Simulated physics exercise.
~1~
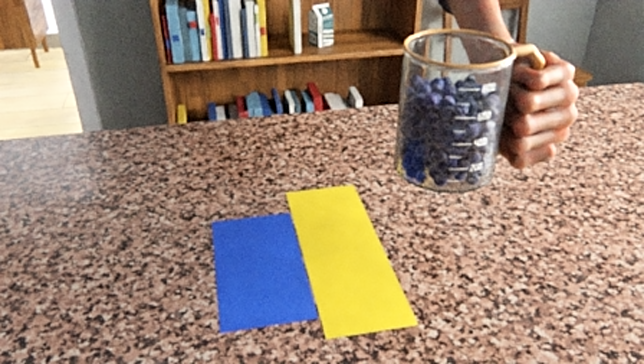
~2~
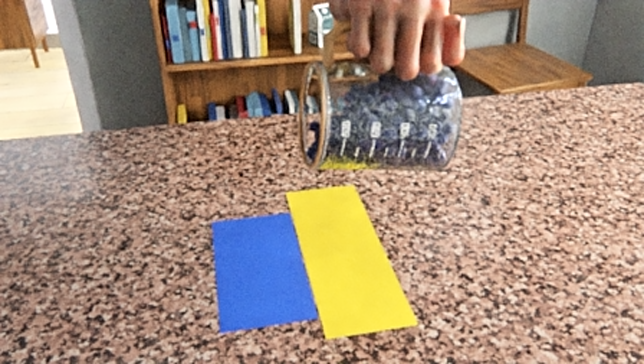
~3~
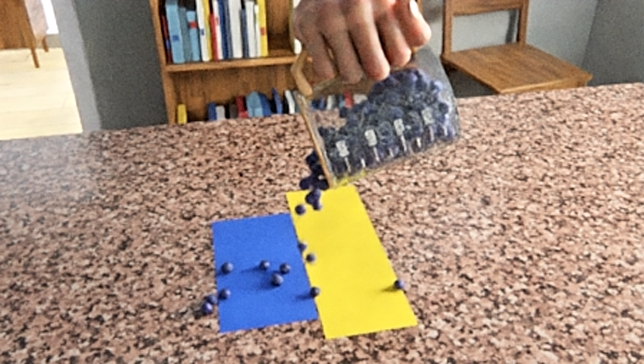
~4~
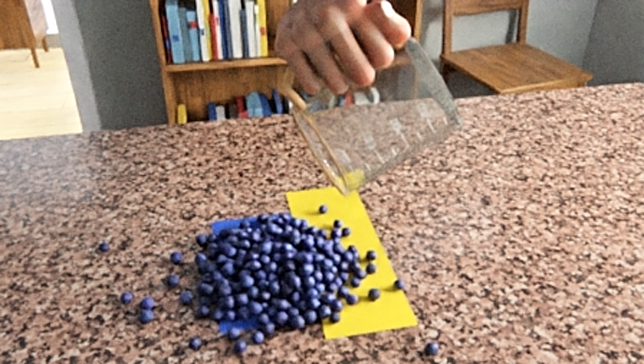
At first, a hand holds a clear glass jug of dark blueberries upright by its handle, above a speckled tabletop where a blue mat and a yellow mat lie side by side. The hand moves left and tips the jug onto its side, its mouth facing left. As it tilts further, berries begin to tumble from the rim, a few scattering over both mats and the table. The rest pour out into a heap. By the end, the hand still holds the emptied jug tipped downward, and the berries mostly cover the blue mat, with some on the yellow mat and a few strays on the bare table.
